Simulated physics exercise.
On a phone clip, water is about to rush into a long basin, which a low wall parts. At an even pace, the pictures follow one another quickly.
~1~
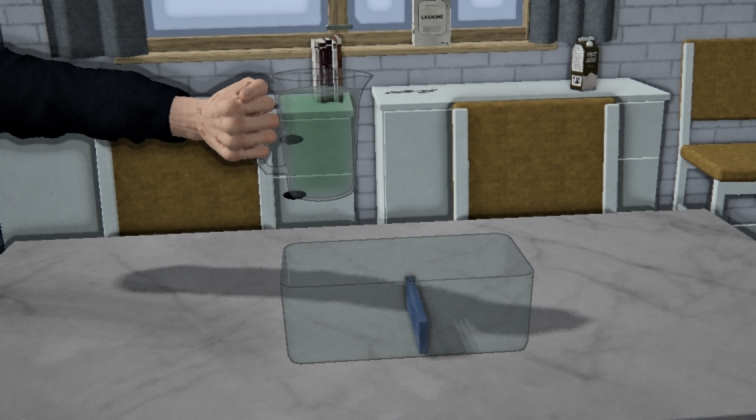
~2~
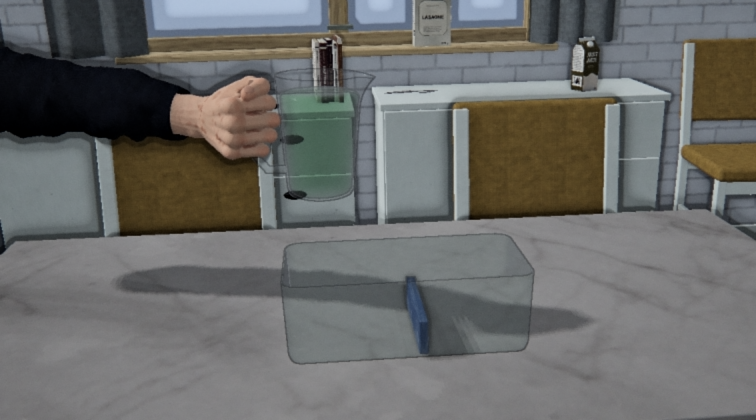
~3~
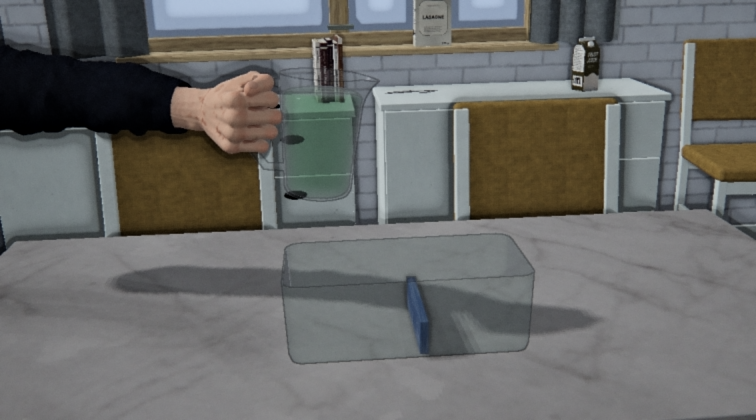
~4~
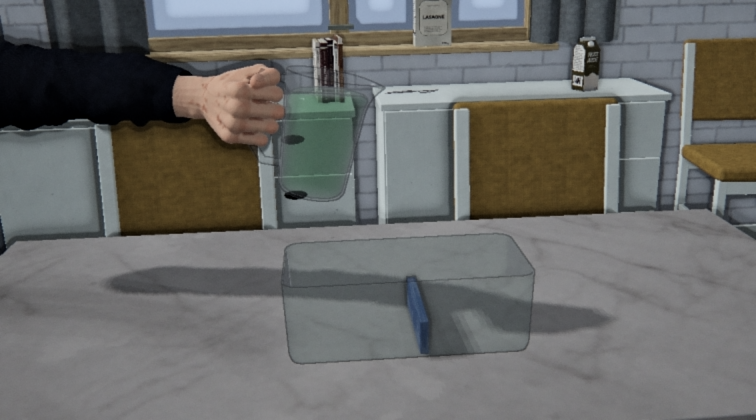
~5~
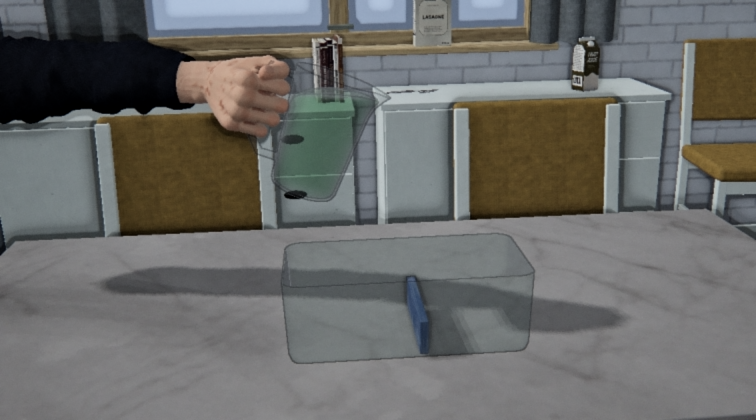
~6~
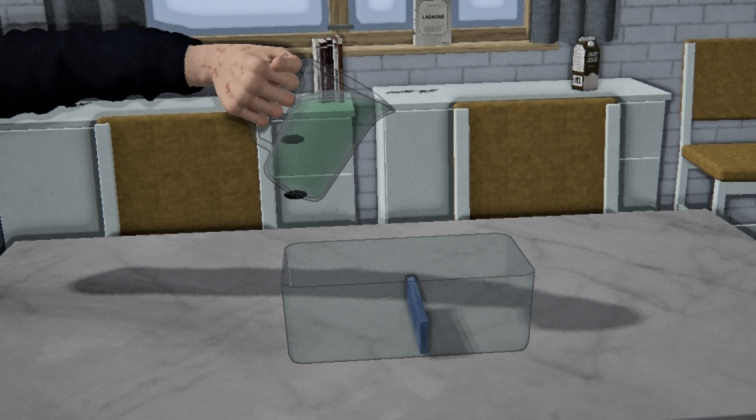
In a room with chairs and a white counter, a hand holds a clear pitcher upright above a marble table, where a transparent basin has a blue divider; the hand then gradually tilts the pitcher to the right.
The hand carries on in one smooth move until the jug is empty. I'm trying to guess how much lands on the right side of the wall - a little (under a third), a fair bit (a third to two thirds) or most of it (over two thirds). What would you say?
I would say most of it, over two thirds.
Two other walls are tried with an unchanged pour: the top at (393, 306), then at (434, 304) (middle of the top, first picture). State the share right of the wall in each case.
It works out to around 90 per cent for the first and around 70 per cent for the second.
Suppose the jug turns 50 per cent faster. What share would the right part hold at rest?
Result: Roughly 85 %.
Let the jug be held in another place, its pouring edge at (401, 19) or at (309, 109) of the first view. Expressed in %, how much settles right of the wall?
Around 65 percent first, around 5 percent second.
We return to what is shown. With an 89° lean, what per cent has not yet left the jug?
Around 65 percent remains.
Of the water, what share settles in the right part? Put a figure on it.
It comes to some 90 per cent.
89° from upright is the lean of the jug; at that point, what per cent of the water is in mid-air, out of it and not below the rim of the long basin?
25 per cent.
A moment on, the jug is tipped on its side and 67 per cent is still to pour, 0 is left of the wall and 9 right of it.
Next, the jug is tipped right over and 23 per cent is still to pour, 1 is left of the wall and 52 right of it.
Then the jug is tipped right over and 3 per cent is still to pour, 3 is left of the wall and 85 right of it.
Later the jug is tipped right over and 0 per cent is still to pour, 4 is left of the wall and 92 right of it.
At rest 5 per cent lies left of the wall, 92 right of it and 3 outside.
